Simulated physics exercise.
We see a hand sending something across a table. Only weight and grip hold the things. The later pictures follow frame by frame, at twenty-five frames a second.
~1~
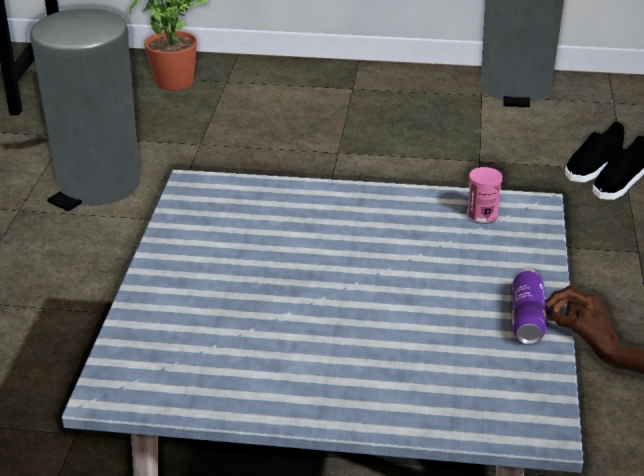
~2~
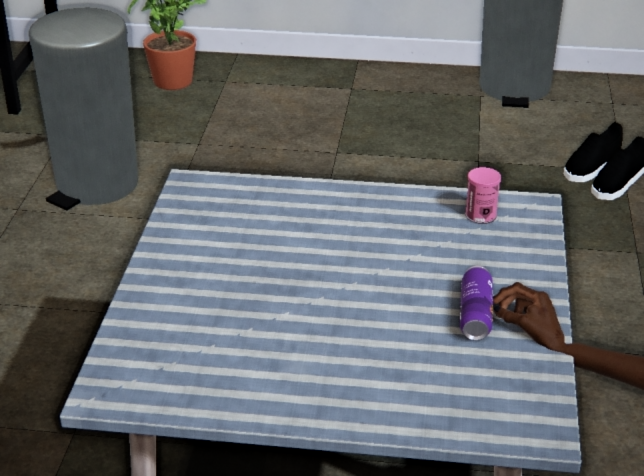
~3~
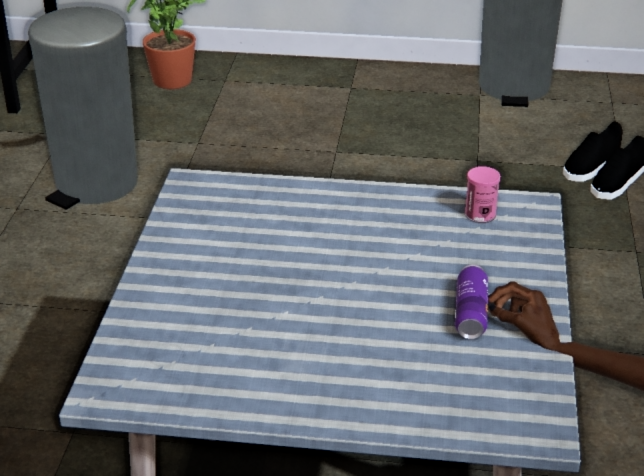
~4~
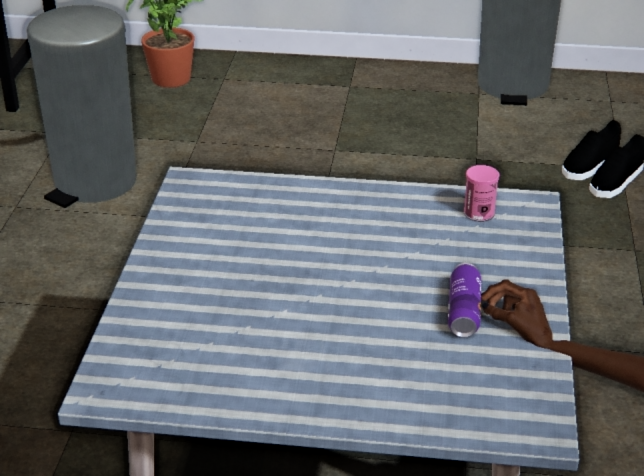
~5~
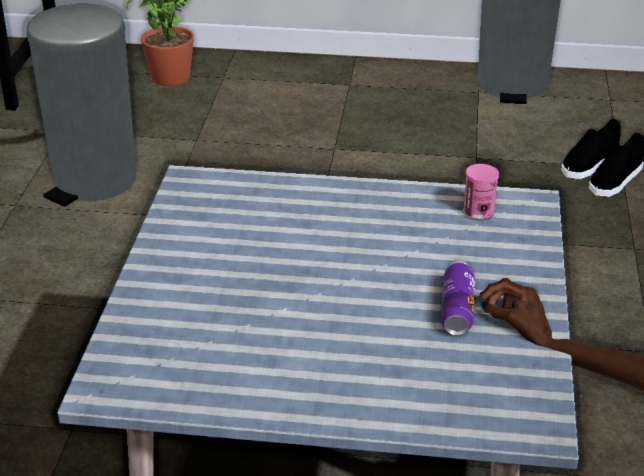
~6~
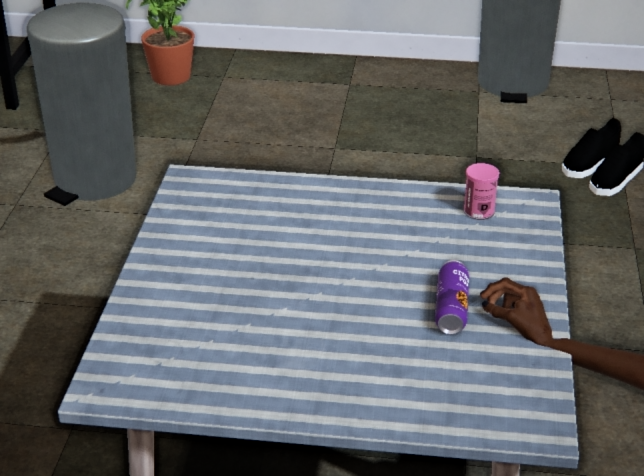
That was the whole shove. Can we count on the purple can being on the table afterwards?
The purple can is still on the table.
Then, 0.10 s after the last picture, purple can rolled about its own width near (438, 296).
Then, 0.20 s after the last picture, purple can rolled about its own width near (426, 295).
Then, 0.40 s after the last picture, purple can rolled well along near (408, 294).
Then, 0.70 s after the last picture, purple can rolled well along near (393, 292).
At rest, moved from the start, purple can. Seen from the same camera at the end, purple can near (391, 292).
